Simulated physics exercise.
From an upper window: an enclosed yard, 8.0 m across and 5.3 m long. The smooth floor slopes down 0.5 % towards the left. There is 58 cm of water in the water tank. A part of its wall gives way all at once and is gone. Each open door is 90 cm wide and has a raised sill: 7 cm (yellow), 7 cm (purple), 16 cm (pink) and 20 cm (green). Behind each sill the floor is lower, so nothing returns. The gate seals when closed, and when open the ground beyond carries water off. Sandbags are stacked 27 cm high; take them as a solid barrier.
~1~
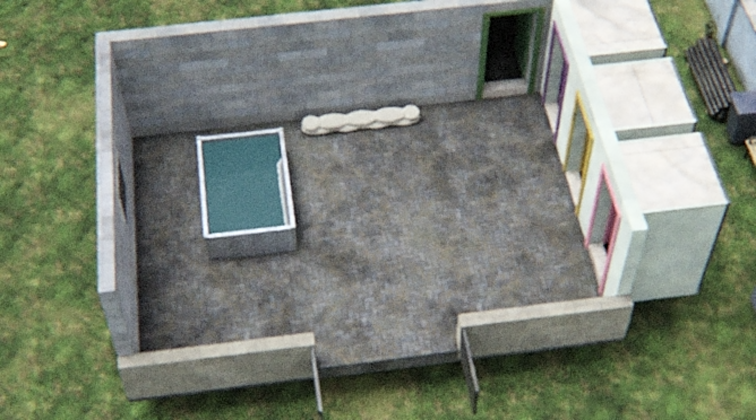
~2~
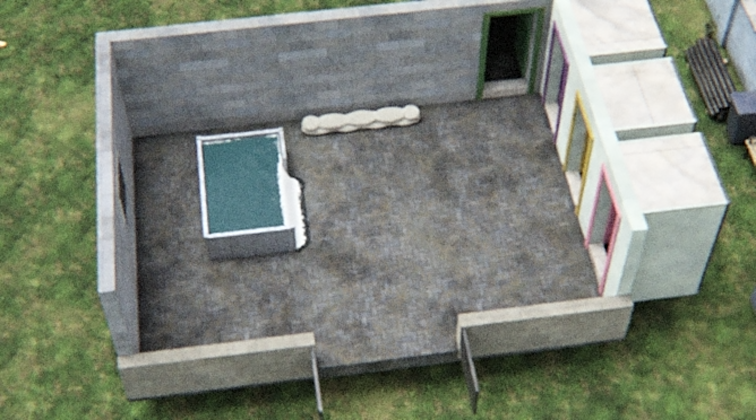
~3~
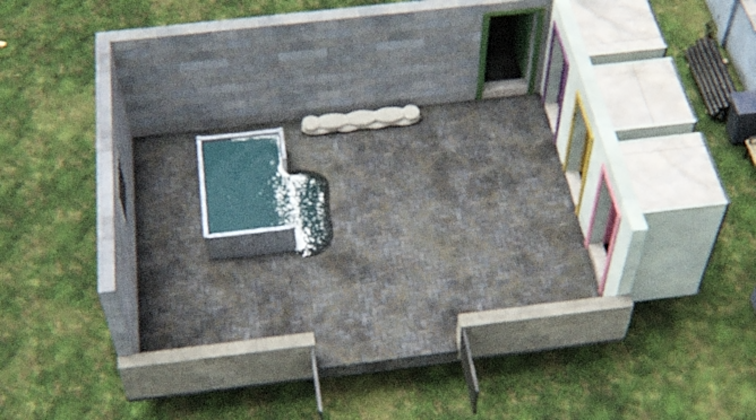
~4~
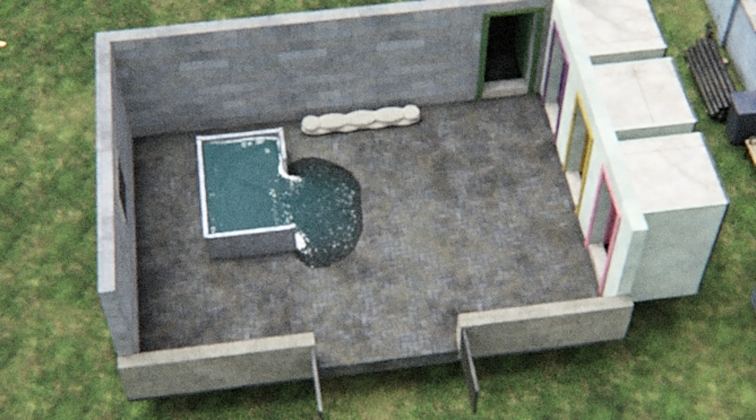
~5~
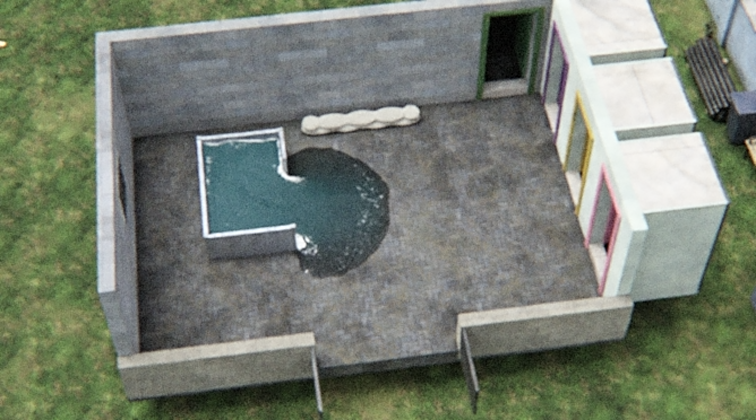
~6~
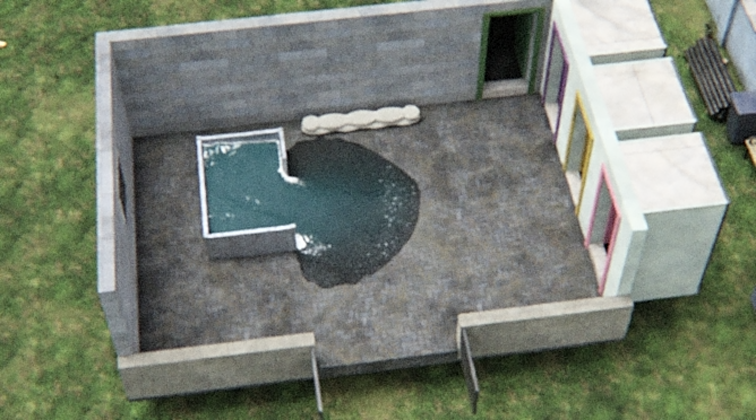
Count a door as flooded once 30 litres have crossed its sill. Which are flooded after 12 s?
Within that time: At the yellow door it passes the limit; at the purple door it exceeds the limit; at the pink door it does not reach the limit; at the green door it does not reach the limit.
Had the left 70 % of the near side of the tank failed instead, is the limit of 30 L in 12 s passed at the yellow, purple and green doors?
Against that limit: Yellow below, purple below, green under.
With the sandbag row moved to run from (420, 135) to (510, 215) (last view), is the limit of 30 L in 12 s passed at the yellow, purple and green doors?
Against that limit: Yellow below, purple below, green under.
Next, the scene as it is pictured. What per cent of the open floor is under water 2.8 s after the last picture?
Some 60 per cent of it.
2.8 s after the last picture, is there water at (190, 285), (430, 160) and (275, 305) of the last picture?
In that order: Not reached, flooded, not reached.
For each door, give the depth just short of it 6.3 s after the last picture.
Depths in cm: Yellow 8, purple 8, pink 6, green 7.
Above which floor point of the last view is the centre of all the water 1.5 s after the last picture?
Around (361, 211).
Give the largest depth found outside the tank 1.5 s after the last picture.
About 19 cm.
Then, 0.7 s after the last picture water covers 35 % of the floor and is deepest (26 cm) near (299, 236); yellow door not reached, purple door not reached, pink door not reached, green door not reached.
Then, 1.5 s after the last picture water covers 55 % of the floor and is deepest (19 cm) near (298, 228); yellow door 14 cm at the sill, 12 L in, purple door not reached, pink door not reached, green door not reached.
Then, 2.8 s after the last picture water covers 60 % of the floor and is deepest (24 cm) near (573, 305); yellow door 14 cm at the sill, 65 L in, purple door 16 cm at the sill, 30 L in, pink door 15 cm at the sill, 0 L in, green door 11 cm at the sill, 0 L in.
Then, 6.3 s after the last picture water covers 60 % of the floor and is deepest (9 cm) near (428, 221); yellow door 8 cm at the sill, 90 L in, purple door 8 cm at the sill, 64 L in, pink door 6 cm at the sill, 2 L in, green door 7 cm at the sill, 0 L in.
Then, 11.3 s after the last picture water covers 85 % of the floor and is deepest (8 cm) near (133, 142); yellow door 3 cm at the sill, 91 L in, purple door 3 cm at the sill, 64 L in, pink door 3 cm at the sill, 2 L in, green door 3 cm at the sill, 0 L in.
